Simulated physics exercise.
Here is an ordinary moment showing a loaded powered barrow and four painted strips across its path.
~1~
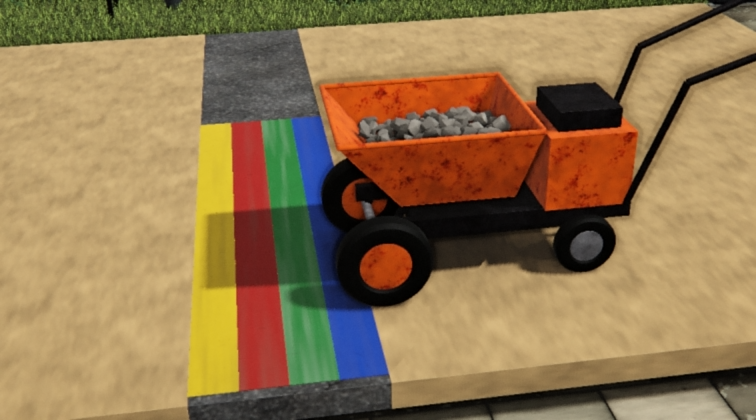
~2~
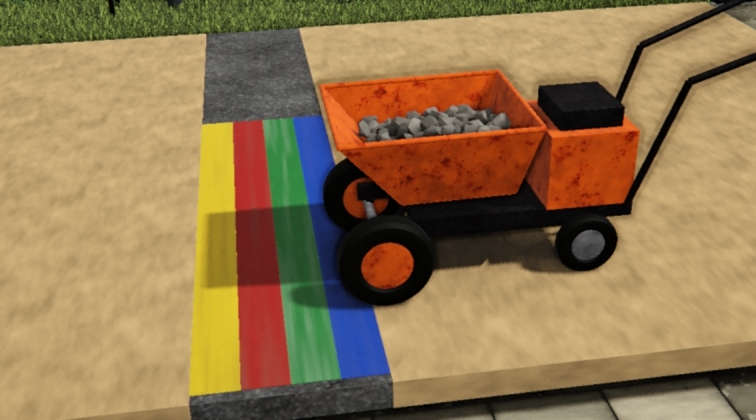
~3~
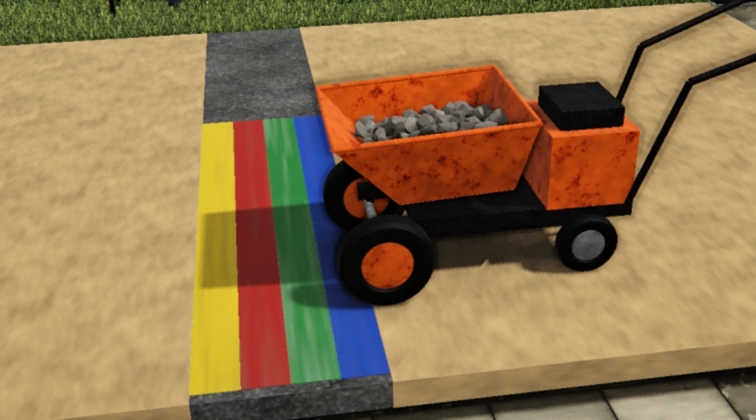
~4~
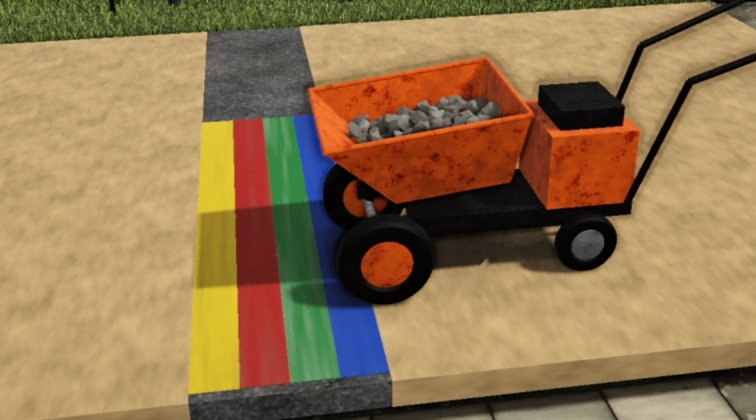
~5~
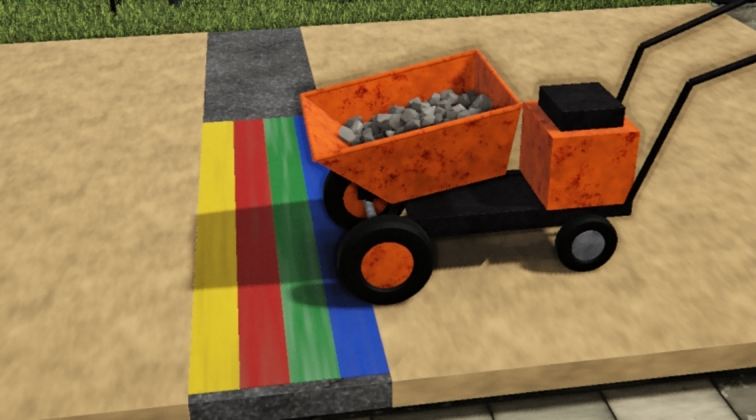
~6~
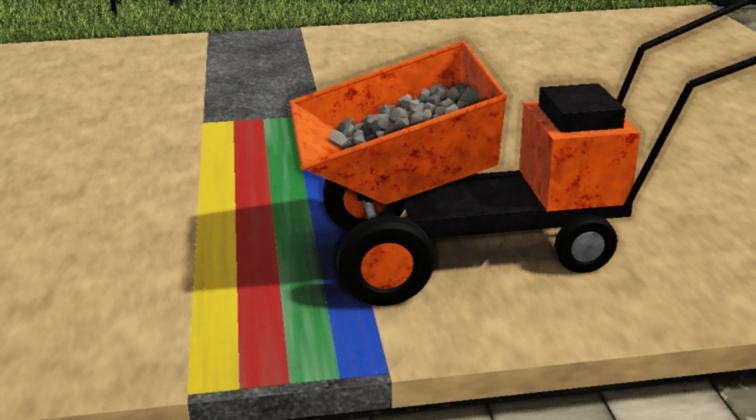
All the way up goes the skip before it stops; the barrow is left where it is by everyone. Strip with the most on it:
Yellow strip.
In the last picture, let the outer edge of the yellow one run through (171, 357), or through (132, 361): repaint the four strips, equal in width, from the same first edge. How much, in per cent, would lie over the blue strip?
0 and 0 in a hundred.
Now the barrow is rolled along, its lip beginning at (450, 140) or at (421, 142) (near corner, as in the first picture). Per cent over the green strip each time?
First position: Some 30 percent; second position: Some 30 percent.
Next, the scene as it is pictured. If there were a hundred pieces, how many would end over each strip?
Blue strip about 0 per cent, green strip about 0 per cent, red strip about 10 per cent, yellow strip about 35 per cent.
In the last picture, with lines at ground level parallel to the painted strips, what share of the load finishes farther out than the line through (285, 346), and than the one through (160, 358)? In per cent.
The first gives 90 %, the second 30 %.
Soon after the last picture, skip tipped steeply; all in the skip.
A little later, skip tipped right over; about two thirds in the skip; a stray few over the red strip; about a quarter over the yellow strip; a small part off the paint.
Later still, skip tipped right over; a small part in the skip; a small part over the red strip; about a third over the yellow strip; about half off the paint.
At rest, skip tipped right over; a small part in the skip; none over the blue strip; none over the green strip; a small part over the red strip; about a third over the yellow strip; about half off the paint.
